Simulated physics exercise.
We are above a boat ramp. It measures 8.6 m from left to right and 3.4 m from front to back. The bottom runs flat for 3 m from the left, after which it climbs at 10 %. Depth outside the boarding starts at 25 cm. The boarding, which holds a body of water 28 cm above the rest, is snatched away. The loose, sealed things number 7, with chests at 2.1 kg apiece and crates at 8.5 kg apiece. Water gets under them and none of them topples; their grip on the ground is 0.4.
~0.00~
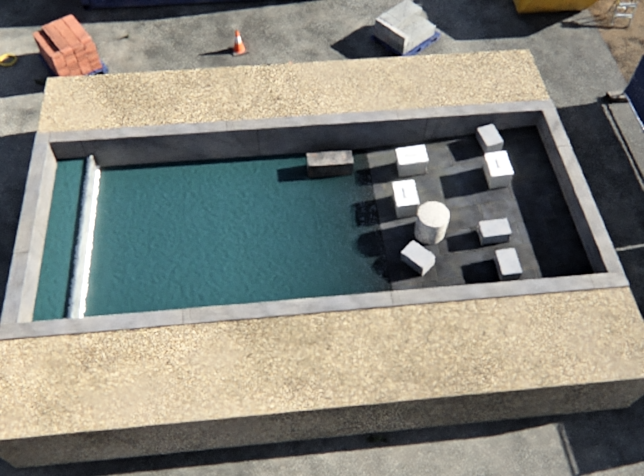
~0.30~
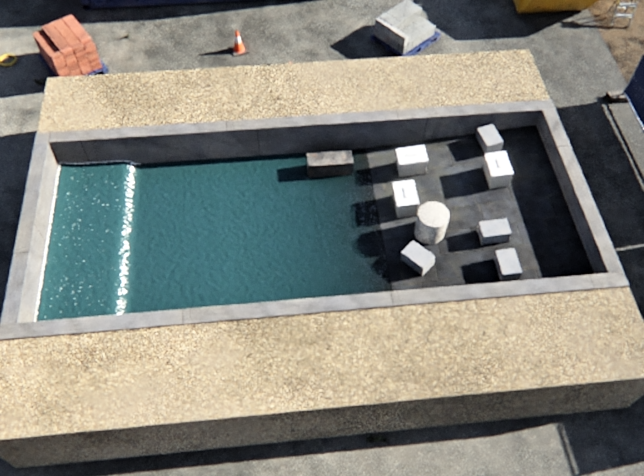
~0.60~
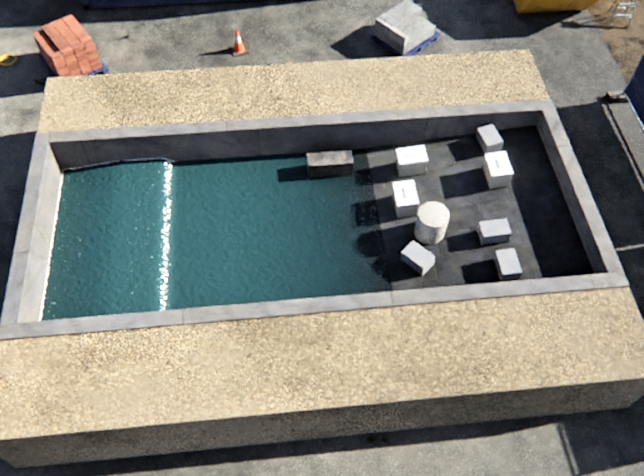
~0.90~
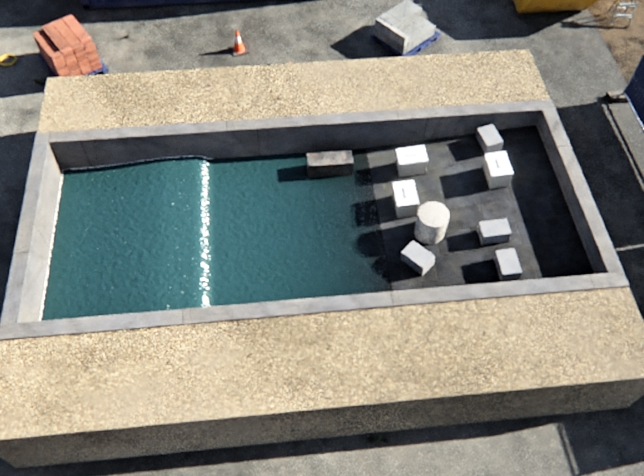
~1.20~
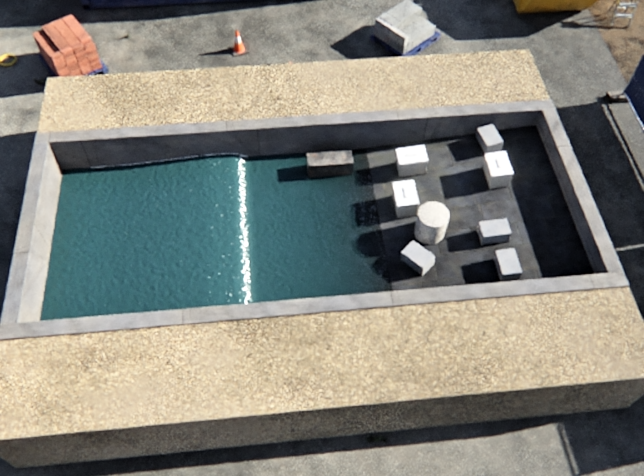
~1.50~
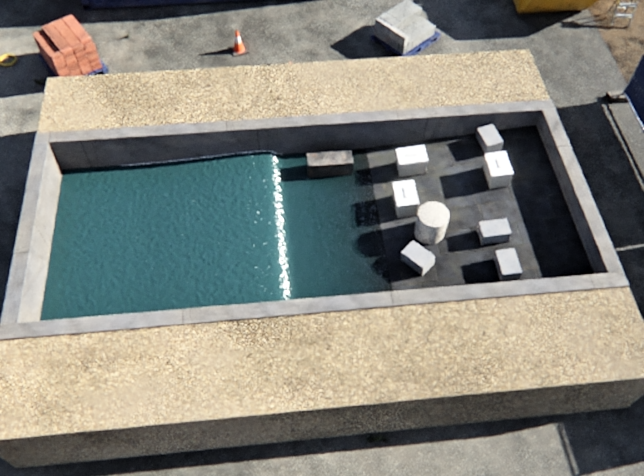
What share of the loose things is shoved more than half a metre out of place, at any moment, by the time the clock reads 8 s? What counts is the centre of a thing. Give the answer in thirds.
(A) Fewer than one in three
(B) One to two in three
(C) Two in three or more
B, one to two in three.
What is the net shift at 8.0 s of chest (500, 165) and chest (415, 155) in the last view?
First 5 cm, then 140 cm.
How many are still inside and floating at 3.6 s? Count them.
Answer: 1.
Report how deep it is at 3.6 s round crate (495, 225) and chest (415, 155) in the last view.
0 and 3 cm.
After 2.1 s 0 of 7 are over 50 cm from their spots; 0 afloat.
After 3.6 s 3 of 7 are over 50 cm from their spots; 1 afloat.
After 5.6 s 2 of 7 are over 50 cm from their spots; 1 afloat.
After 8.0 s 3 of 7 are over 50 cm from their spots, and 3 have been at some point; 2 afloat.
